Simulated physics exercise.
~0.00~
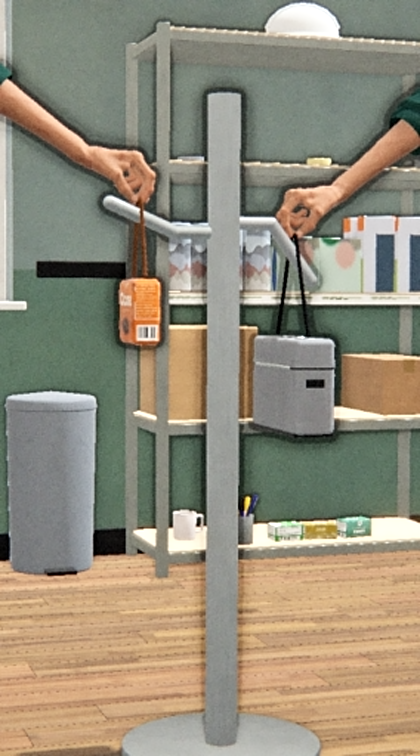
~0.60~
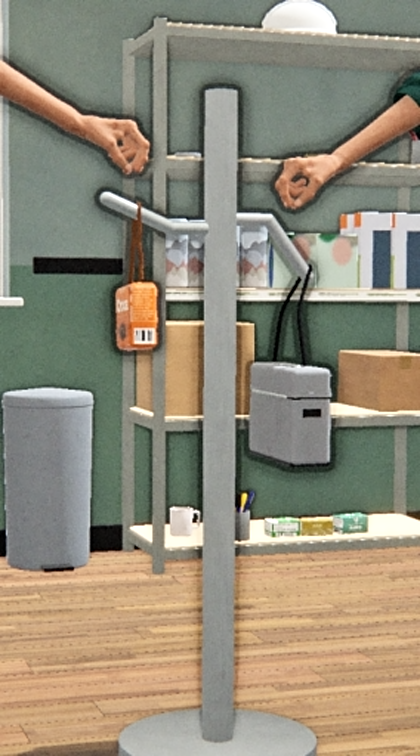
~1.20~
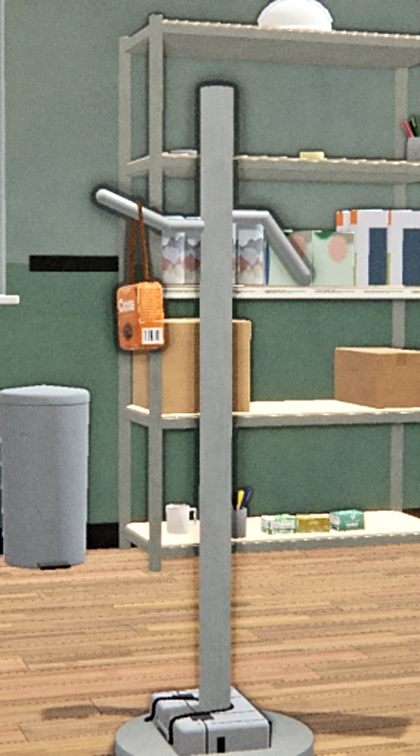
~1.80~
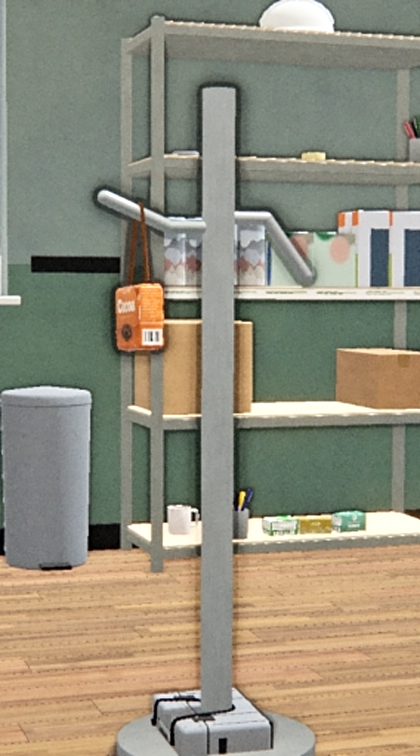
In a room with green walls and a wooden floor, seen from the front at about the height of the stand's arms, a grey coat stand rises before metal shelves, with a grey bin to the left. Two hands reach in from either side, holding an orange pouch by its loop at the left peg and a grey case by its dark straps at the right peg. The hands let go and draw back. The pouch stays hanging, while the case slips off the downward-sloping right peg and drops. It ends lying on its side at the stand's base, the pouch still hanging on the left.
